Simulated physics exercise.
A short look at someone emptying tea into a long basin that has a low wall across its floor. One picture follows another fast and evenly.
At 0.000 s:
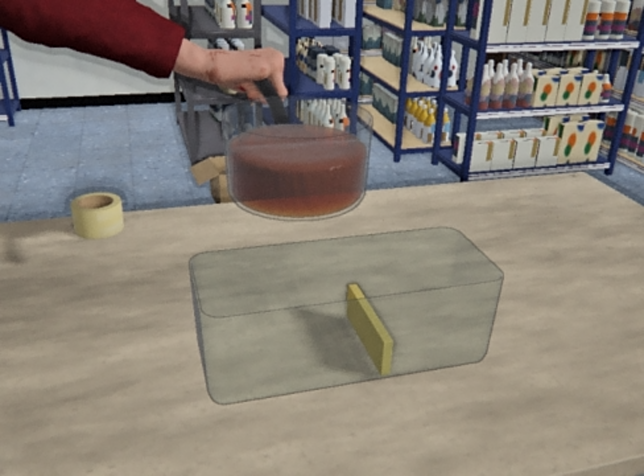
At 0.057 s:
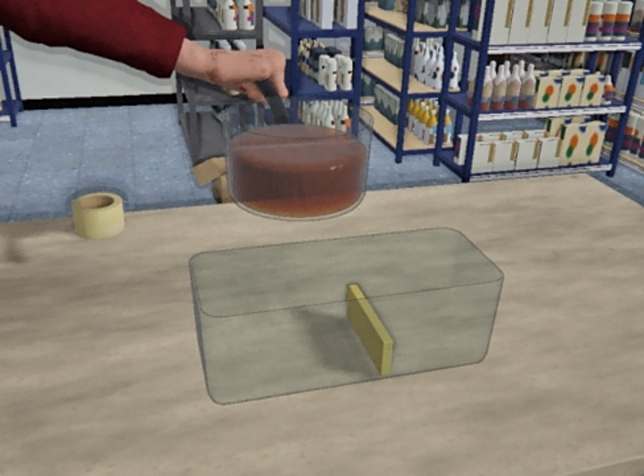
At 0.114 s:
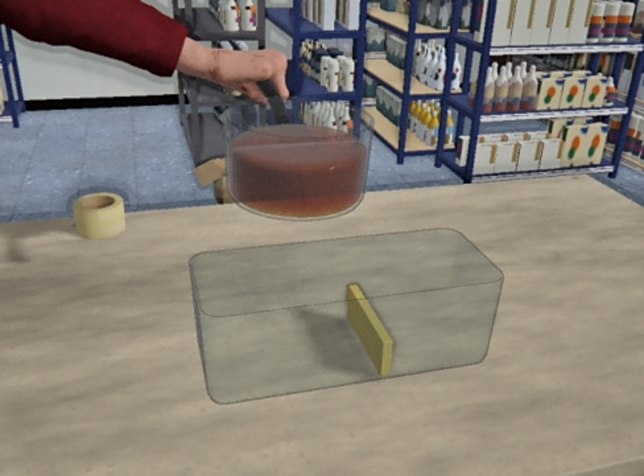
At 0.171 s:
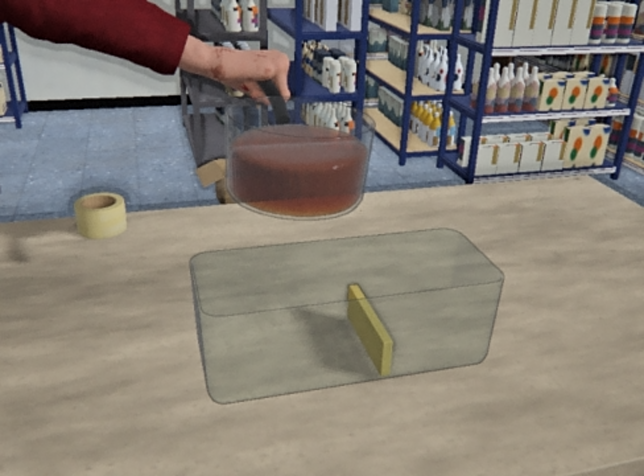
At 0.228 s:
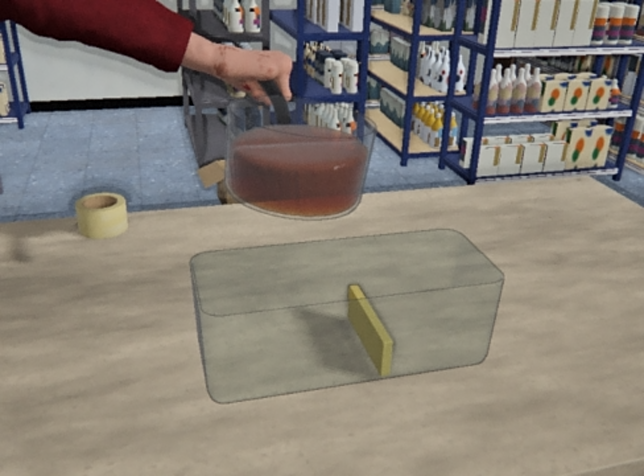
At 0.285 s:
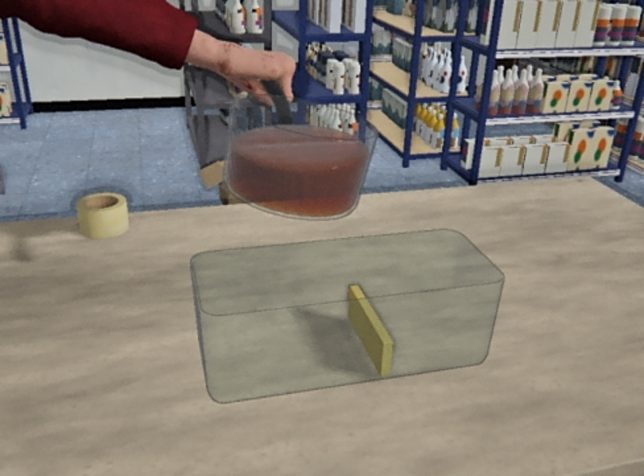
We see a hand in a red sleeve holding a clear container of reddish-brown tea above a long transparent basin with a low yellow wall across its floor; the container, level at first, tilts slightly to the right.
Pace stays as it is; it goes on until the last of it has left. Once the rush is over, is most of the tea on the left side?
No, most is on the right.
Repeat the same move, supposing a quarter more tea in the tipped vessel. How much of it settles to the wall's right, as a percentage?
About 80 in a hundred.
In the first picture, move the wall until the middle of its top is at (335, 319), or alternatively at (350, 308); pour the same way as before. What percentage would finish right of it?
In order, near 95 and 95 in a hundred.
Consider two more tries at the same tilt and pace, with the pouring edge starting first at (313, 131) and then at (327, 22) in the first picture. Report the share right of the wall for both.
35 and 70 per cent.
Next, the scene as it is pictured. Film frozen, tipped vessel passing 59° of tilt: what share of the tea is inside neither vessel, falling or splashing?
That works out near 20 percent.
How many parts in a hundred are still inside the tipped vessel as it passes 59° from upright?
75 in a hundred.
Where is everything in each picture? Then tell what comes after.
In the first frame, tilt 0°; pouring edge (367, 114); surface from (228, 147) to (361, 139); the long basin's rim runs from (195, 286) to (480, 252); the wall's top is at (369, 312).
In the second frame, tilt 0°; pouring edge (368, 114); surface from (228, 147) to (362, 139).
In the third frame, tilt 2°; pouring edge (368, 116); surface from (228, 147) to (362, 140).
In the fourth frame, tilt 4°; pouring edge (370, 119); surface from (228, 147) to (361, 140).
In the fifth frame, tilt 7°; pouring edge (371, 123); surface from (228, 146) to (363, 140).
In the sixth frame, tilt 11°; pouring edge (373, 127); surface from (229, 147) to (364, 140).
After 0.75 s the tilt is 59° and 77 per cent is still to pour, 0 is left of the wall and 3 right of it.
After 1.10 s the tilt is 92° and 21 per cent is still to pour, 2 is left of the wall and 64 right of it.
After 1.46 s the tilt is 100° and 2 per cent is still to pour, 7 is left of the wall and 88 right of it.
After 1.85 s the tilt is 100° and 0 per cent is still to pour, 9 is left of the wall and 91 right of it.
In the end 9 per cent lies left of the wall, 91 right of it and 0 outside.
